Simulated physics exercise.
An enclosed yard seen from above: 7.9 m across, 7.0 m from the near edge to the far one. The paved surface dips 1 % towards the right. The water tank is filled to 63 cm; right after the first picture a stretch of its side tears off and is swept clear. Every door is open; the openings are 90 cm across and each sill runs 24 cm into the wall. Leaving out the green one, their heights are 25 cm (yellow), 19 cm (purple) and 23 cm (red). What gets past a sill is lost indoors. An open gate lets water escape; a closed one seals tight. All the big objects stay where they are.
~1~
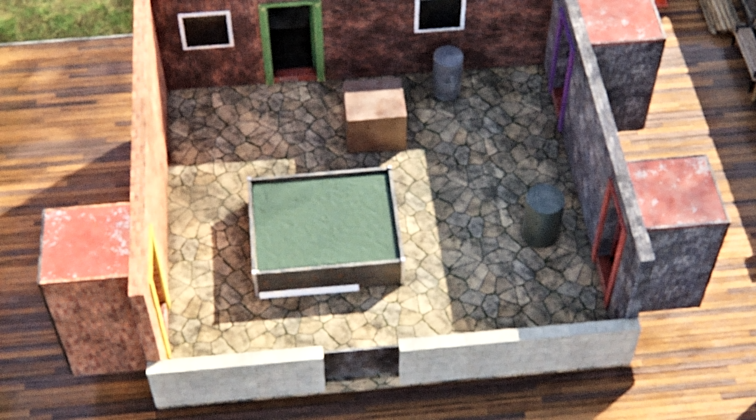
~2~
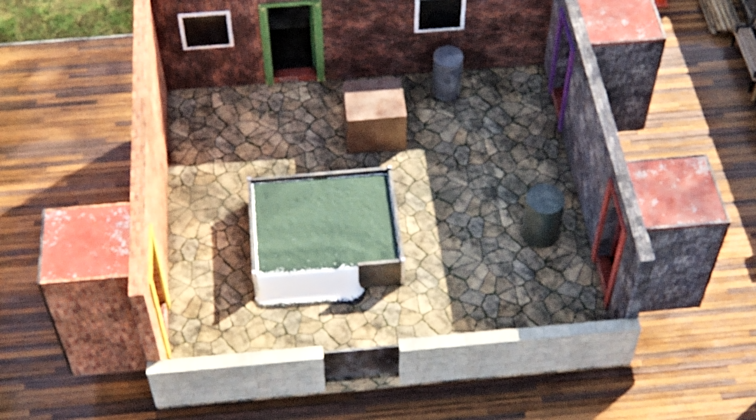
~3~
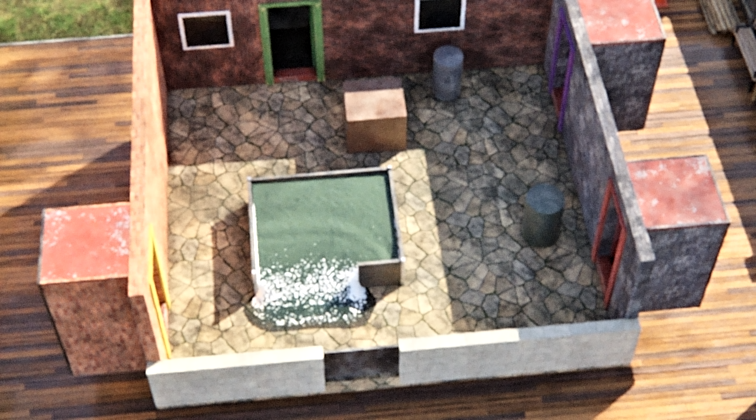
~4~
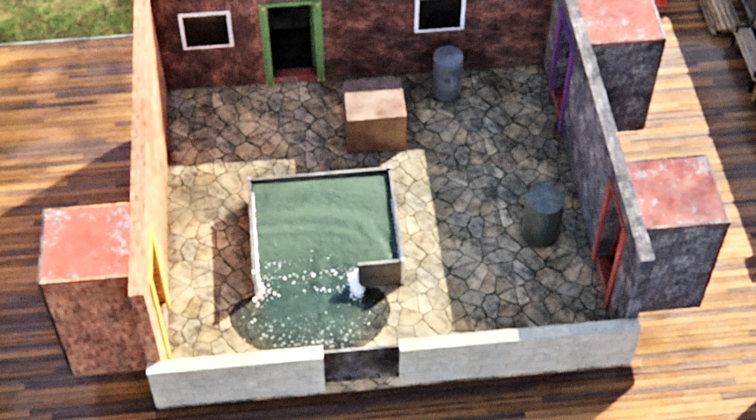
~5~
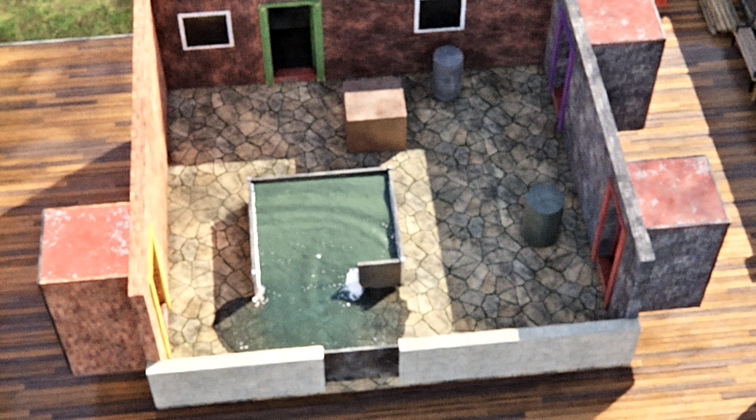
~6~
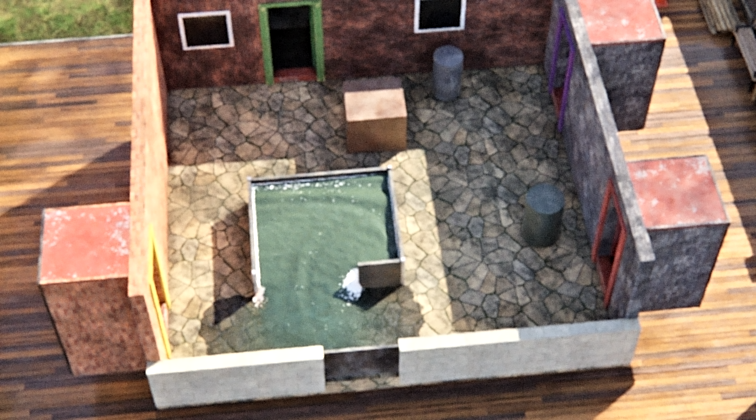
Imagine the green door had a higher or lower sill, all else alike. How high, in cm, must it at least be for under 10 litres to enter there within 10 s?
At least 7.5 cm or so.
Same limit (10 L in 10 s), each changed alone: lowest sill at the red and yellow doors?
About 16 cm at red and 29 cm at yellow.
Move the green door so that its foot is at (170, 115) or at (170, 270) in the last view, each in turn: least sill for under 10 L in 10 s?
Roughly 11.0 and 7.5 cm.
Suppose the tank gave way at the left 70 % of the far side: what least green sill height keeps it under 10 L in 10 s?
Then roughly 33 cm.
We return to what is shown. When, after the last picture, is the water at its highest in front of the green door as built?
At about 4.5 s.
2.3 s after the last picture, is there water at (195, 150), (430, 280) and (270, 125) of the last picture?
In turn: Still dry, flooded, not reached.
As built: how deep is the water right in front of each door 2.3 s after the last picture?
Depths in cm: Yellow 30, purple 0, red 18, green 0.
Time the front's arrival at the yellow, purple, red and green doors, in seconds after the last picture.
Arrival: Yellow 1.0 s, purple 4.0 s, red 2.0 s, green 4.0 s.
Then, 0.7 s after the last picture water covers 15 % of the floor, deepest (48 cm) near (303, 363); it has not reached the green door.
Then, 2.3 s after the last picture water covers 45 % of the floor, deepest (39 cm) near (179, 383); it has not reached the green door.
Then, 9.3 s after the last picture water covers 95 % of the floor, deepest (16 cm) near (545, 95); 8 cm at the green door, 0 litres in over its 15 cm sill.
At the green door as built, the water peaked near 11 cm, 4.3 s after the last picture.
With a sill of 6 cm, 20 litres would have come in within the 10 s; with 9.5 cm, 2 litres. So under 10 litres takes about 7.5 cm.
